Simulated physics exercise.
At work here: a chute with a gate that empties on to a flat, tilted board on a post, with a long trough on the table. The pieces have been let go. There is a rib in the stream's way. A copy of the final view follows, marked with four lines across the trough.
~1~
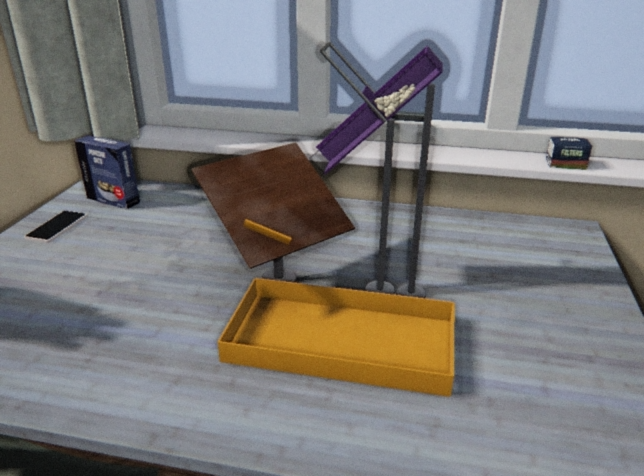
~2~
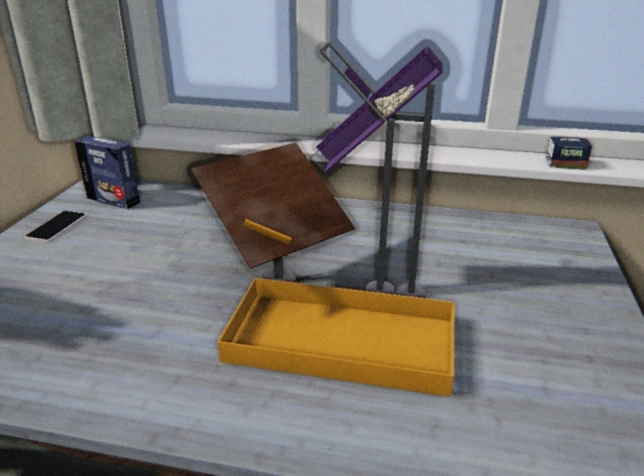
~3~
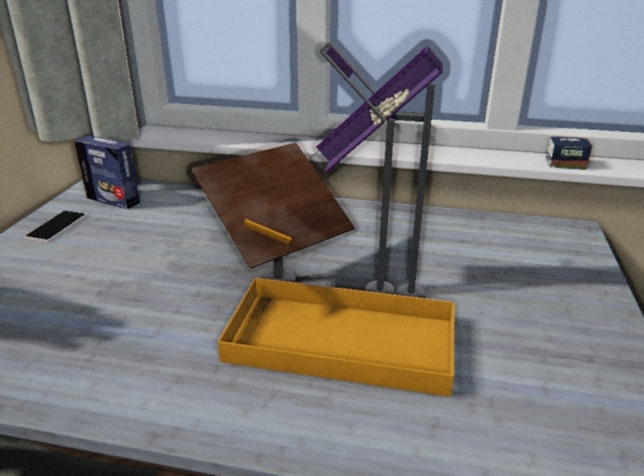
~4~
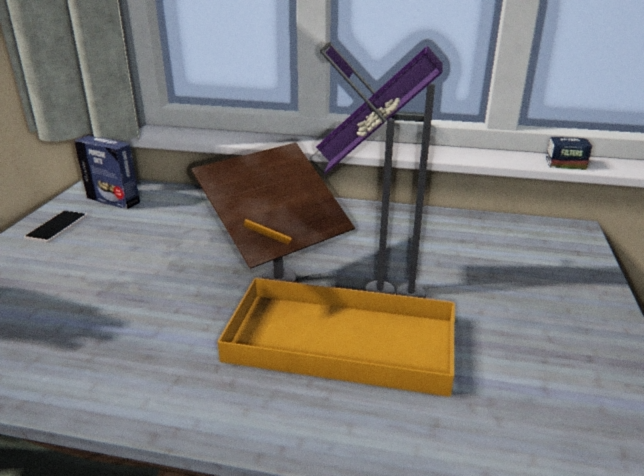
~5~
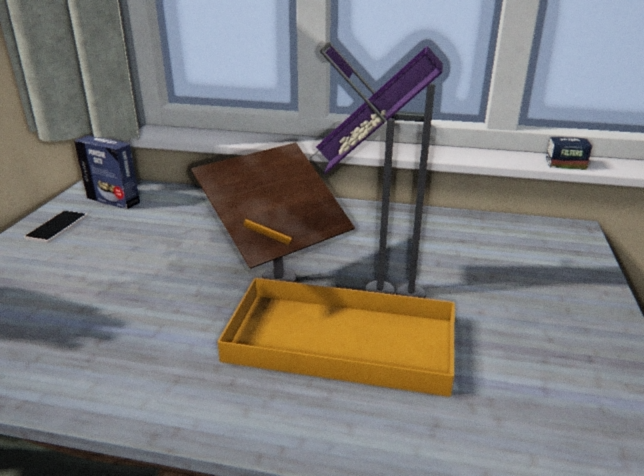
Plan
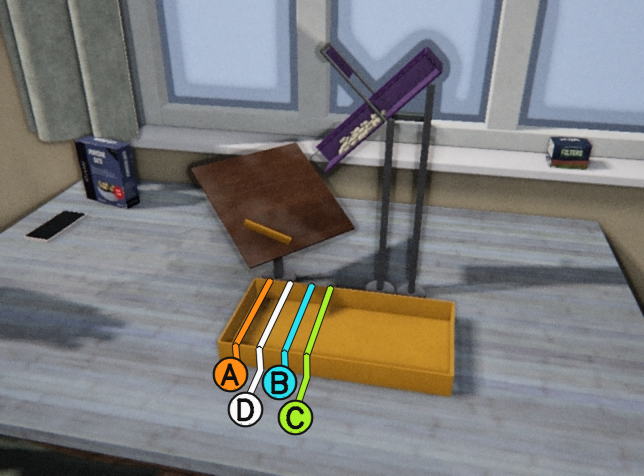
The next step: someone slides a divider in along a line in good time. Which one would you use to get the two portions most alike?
Take C.
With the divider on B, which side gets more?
Right.
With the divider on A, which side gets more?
The right side.
On the marked copy, line A crosses the front rim at (235, 344); line B crosses the front rim at (284, 351); line C crosses the front rim at (306, 354); line D crosses the front rim at (259, 348).
If A is chosen, of what is caught, none on the left of the divider, all on the right.
If B is chosen, of what is caught, a stray few on the left of the divider, nearly all on the right.
If C is chosen, of what is caught, about two thirds on the left of the divider, about a third on the right.
If D is chosen, of what is caught, none on the left of the divider, all on the right.
